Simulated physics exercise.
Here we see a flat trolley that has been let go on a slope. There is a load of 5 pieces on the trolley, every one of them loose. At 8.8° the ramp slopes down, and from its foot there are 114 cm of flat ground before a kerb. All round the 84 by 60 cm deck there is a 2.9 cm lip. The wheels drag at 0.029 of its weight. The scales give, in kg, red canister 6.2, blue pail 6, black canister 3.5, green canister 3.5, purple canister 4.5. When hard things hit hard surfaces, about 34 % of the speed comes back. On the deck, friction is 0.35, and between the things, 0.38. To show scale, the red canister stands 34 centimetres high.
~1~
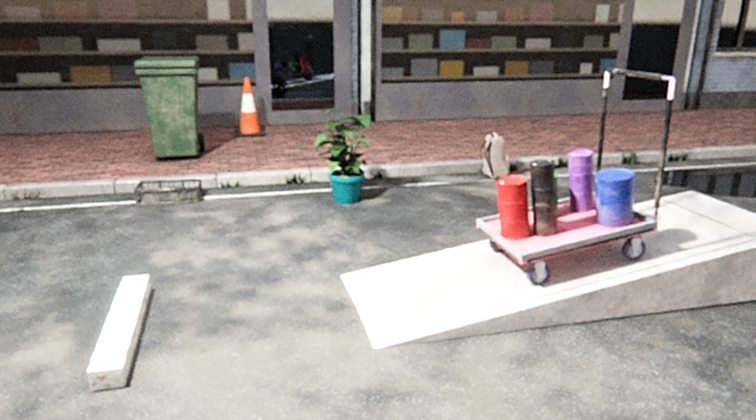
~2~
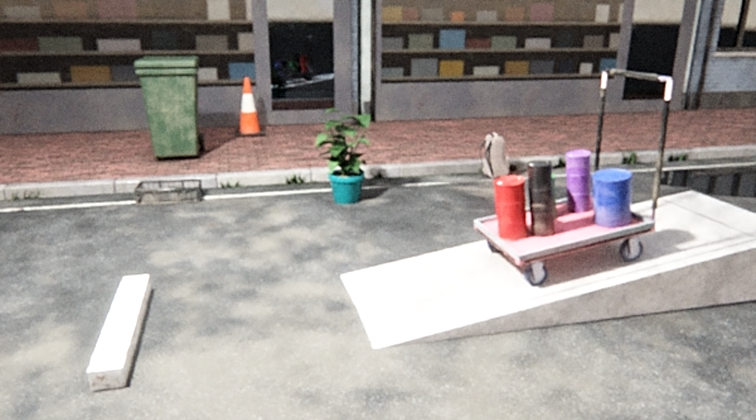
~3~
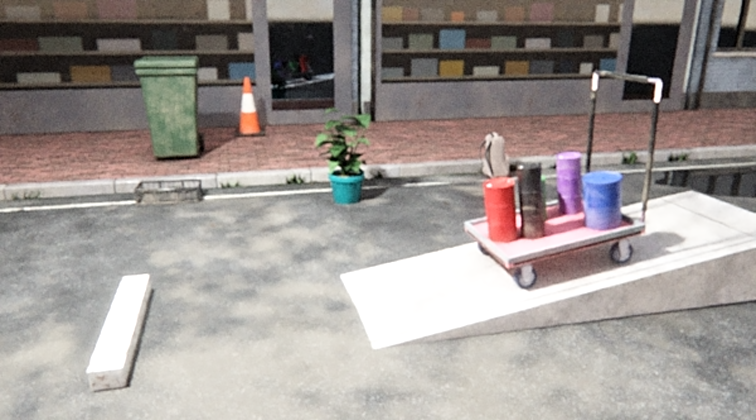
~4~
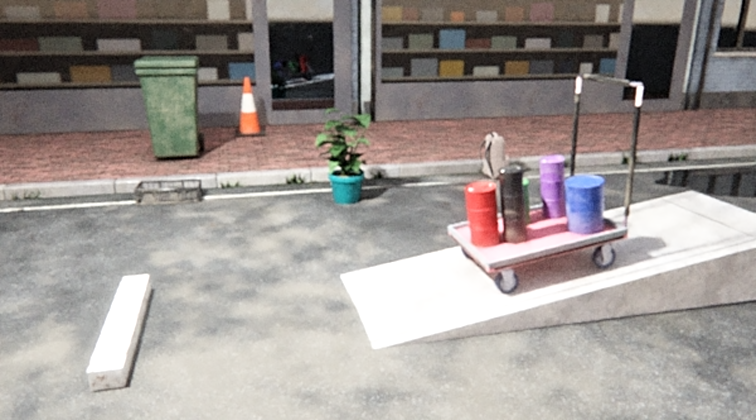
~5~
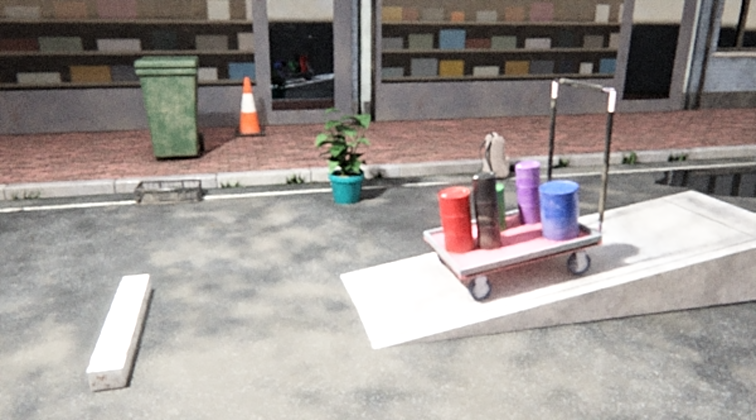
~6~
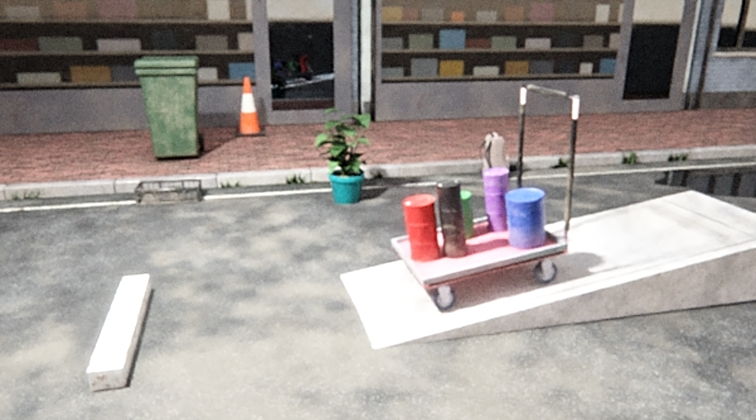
On a sunlit street beside a brick pavement, a flat trolley carrying red, black, purple and blue containers sits on a pale ramp at the right. It creeps leftward down the slope, then rolls faster, its upright load riding along and a green container coming into view behind the black one.
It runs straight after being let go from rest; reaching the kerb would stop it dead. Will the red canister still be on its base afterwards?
Watch it go past its balance point.
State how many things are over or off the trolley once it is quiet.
In all, 2.
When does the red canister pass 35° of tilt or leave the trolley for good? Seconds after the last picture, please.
1.1 s or so.
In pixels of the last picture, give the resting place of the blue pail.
It comes to rest somewhere around (190, 275).
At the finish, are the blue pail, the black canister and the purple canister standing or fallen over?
Final state - blue pail: Remains on its base; black canister: Goes over; purple canister: Remains on its base.
Then, 0.80 s later than the last frame, 26 cm to the kerb.
Then, 1.20 s later than the last frame, trolley at the kerb; red canister now off the trolley; black canister rocked 44° off its seat; green canister 25 cm from its spot.
Then, 1.40 s later than the last frame, trolley at the kerb; black canister now off the trolley; purple canister 34 cm from its spot; blue pail 33 cm from its spot.
Then, 1.90 s later than the last frame, trolley at the kerb; purple canister 34 cm from its spot; blue pail 33 cm from its spot; green canister 30 cm from its spot.
When it is over, off the trolley and tipped over, red canister and black canister; not toppled but over 10 cm from the start, blue pail, green canister and purple canister.
